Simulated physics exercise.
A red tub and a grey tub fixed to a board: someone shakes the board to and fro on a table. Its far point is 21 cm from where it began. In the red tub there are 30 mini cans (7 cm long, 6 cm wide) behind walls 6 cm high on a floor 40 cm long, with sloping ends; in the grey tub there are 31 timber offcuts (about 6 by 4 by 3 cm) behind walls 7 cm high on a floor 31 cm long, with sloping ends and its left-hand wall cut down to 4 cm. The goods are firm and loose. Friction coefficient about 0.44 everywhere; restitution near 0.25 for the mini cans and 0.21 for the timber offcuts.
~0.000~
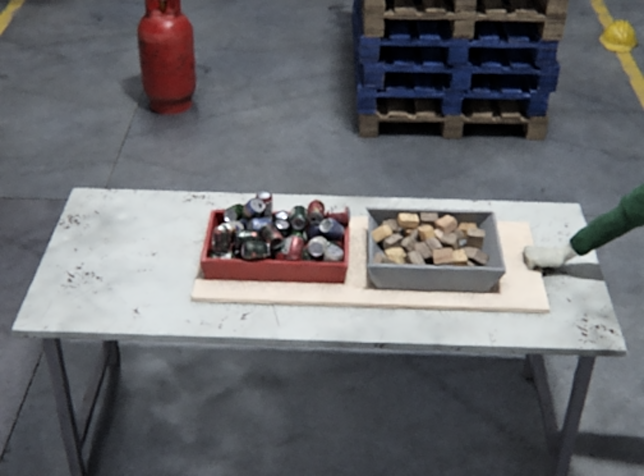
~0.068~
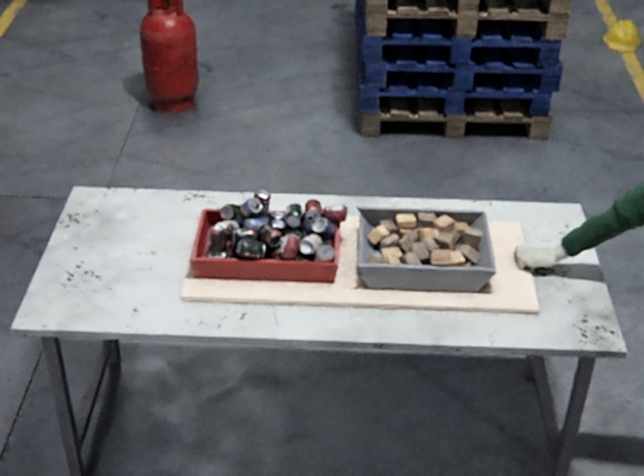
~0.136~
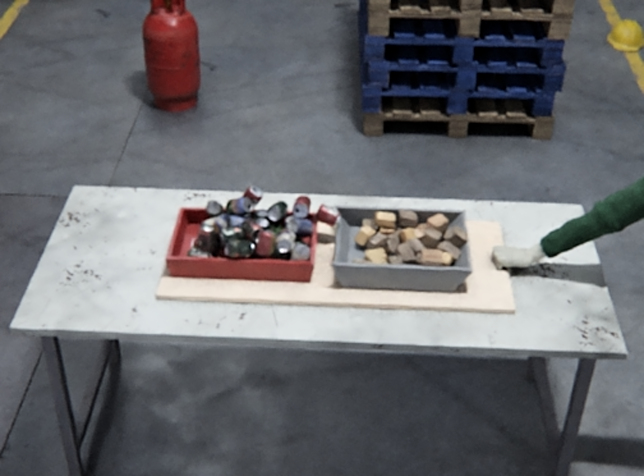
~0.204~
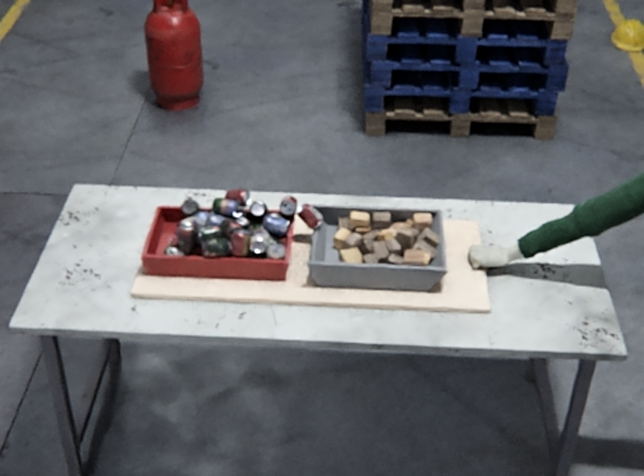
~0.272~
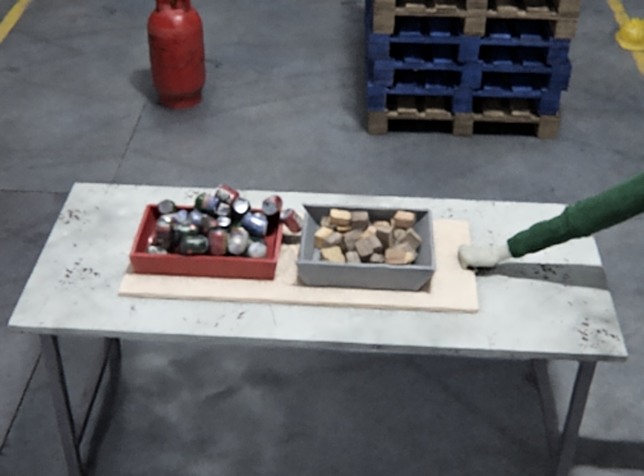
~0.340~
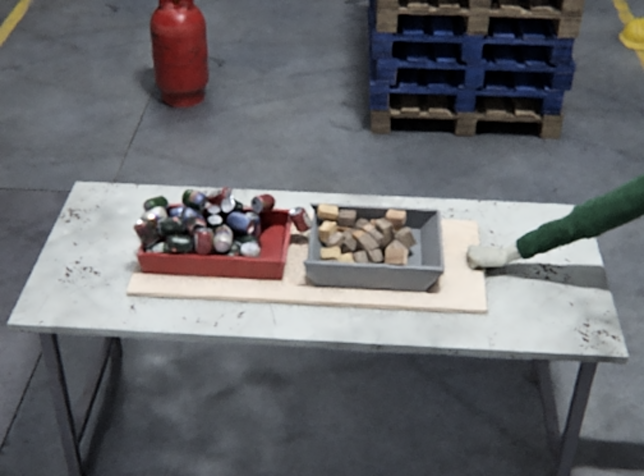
Green-sleeved arm sliding a board left across a table, then slightly back right, cans shifting in the red tub beside wooden blocks.
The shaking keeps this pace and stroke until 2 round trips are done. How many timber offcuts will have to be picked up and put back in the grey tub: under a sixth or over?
It sheds under a sixth of them.
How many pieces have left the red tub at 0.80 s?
Out by then, roughly: Red tub 12.
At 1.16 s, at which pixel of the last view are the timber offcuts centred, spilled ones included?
Near (432, 247).
After 0.54 s, 9 of 30 out of the red tub and 0 of 31 out of the grey tub.
After 0.80 s, 11 of 30 out of the red tub and 2 of 31 out of the grey tub.
After 1.16 s, 15 of 30 out of the red tub and 1 of 31 out of the grey tub.
When it is over (at 1.62 s), 15 of 30 out of the red tub and 1 of 31 out of the grey tub. Asked share, 1 of 31, 3 per cent.
